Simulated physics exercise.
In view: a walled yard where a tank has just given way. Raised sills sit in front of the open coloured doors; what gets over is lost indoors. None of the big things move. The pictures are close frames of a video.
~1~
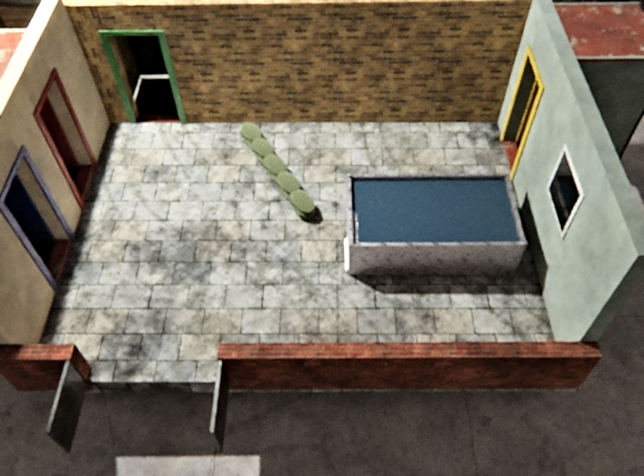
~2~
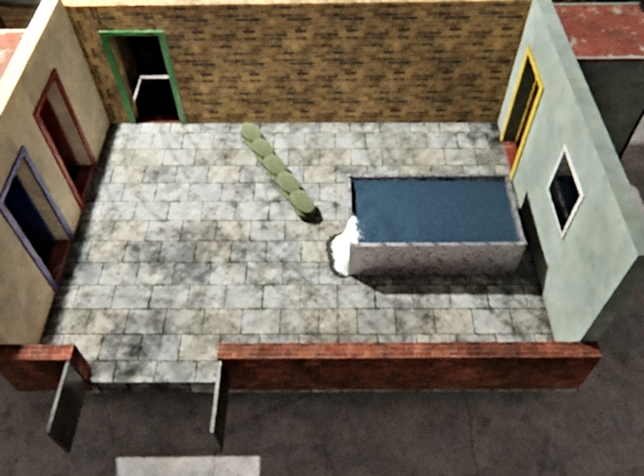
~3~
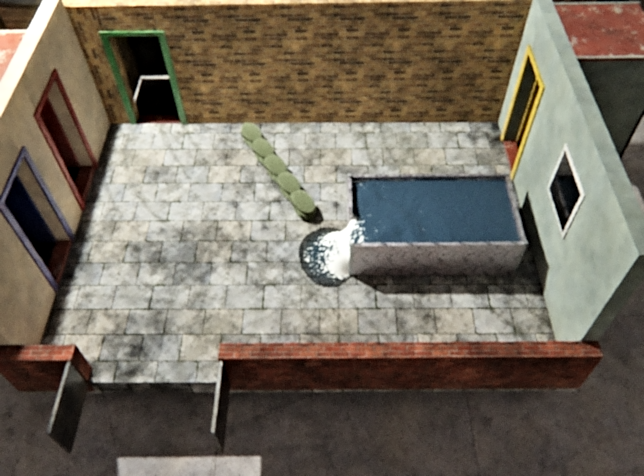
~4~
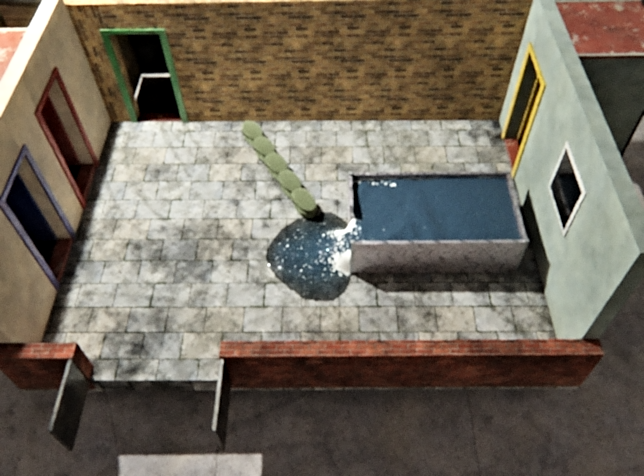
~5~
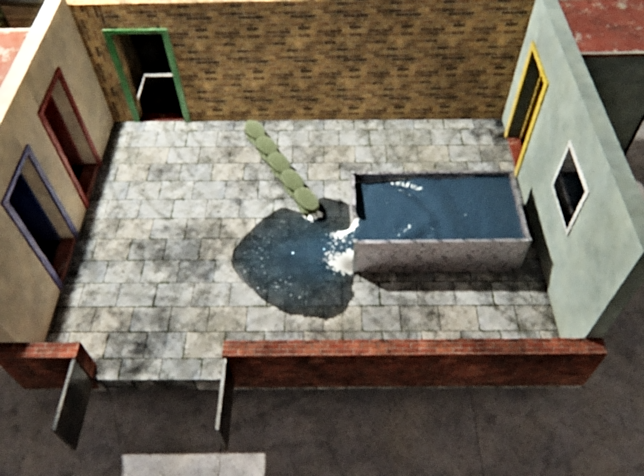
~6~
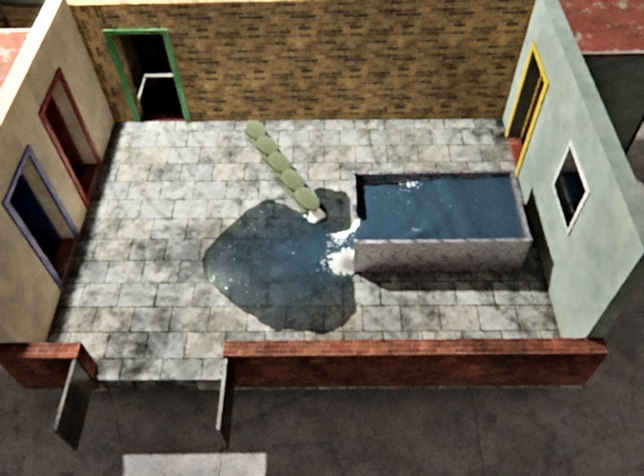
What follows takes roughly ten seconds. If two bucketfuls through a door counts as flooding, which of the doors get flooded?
The red door does not get flooded; the green door gets flooded; the yellow door does not get flooded; the blue door gets flooded.
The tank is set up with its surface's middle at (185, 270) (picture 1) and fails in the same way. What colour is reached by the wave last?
Last of all, the one in yellow.
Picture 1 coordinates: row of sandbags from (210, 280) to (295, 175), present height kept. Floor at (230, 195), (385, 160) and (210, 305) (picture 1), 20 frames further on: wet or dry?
Going in the order you gave, that's left unsoaked, then waterlogged, then waterlogged.
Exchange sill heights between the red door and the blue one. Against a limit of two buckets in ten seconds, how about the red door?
Well, the red door tops the limit here.
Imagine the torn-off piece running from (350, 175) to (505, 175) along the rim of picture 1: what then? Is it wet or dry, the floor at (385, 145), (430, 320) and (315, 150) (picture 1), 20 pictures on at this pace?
Submerged, unwetted, submerged.
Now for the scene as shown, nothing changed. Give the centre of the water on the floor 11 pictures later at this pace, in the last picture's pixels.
That puts it at around (361, 243).
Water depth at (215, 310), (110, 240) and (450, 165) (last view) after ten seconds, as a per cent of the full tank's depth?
First 8, next 10, last 0 in a hundred.
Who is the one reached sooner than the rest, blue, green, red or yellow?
That would be the door marked blue, ahead of the rest.
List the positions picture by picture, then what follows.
The first frame shows still water in the water tank at (432, 211).
In the second frame, the front is at (338, 238), out from the gap at (352, 245).
In the third frame, the front is at (307, 243), out from the gap at (352, 247).
In the fourth frame, the front is at (272, 259), out from the gap at (353, 245).
In the fifth frame, the front is at (238, 264), out from the gap at (356, 244).
In the sixth frame, water pours out at (357, 244) and has run to (209, 270).
A moment on, water covers 35 % of the floor; the red door not reached, the green door not reached, the yellow door not reached, the blue door not reached.
Next, water covers 50 % of the floor; the red door wet at the sill, nothing in, the green door not reached, the yellow door not reached, the blue door wet at the sill, nothing in.
Then, water covers 55 % of the floor; the red door under two buckets in, the green door wet at the sill, nothing in, the yellow door not reached, the blue door over two buckets in.
Later, water covers 60 % of the floor; the red door under two buckets in, the green door over two buckets in, the yellow door not reached, the blue door over two buckets in.
In the end, water covers 60 % of the floor; the red door under two buckets in, the green door far over two buckets in, the yellow door not reached, the blue door over two buckets in.
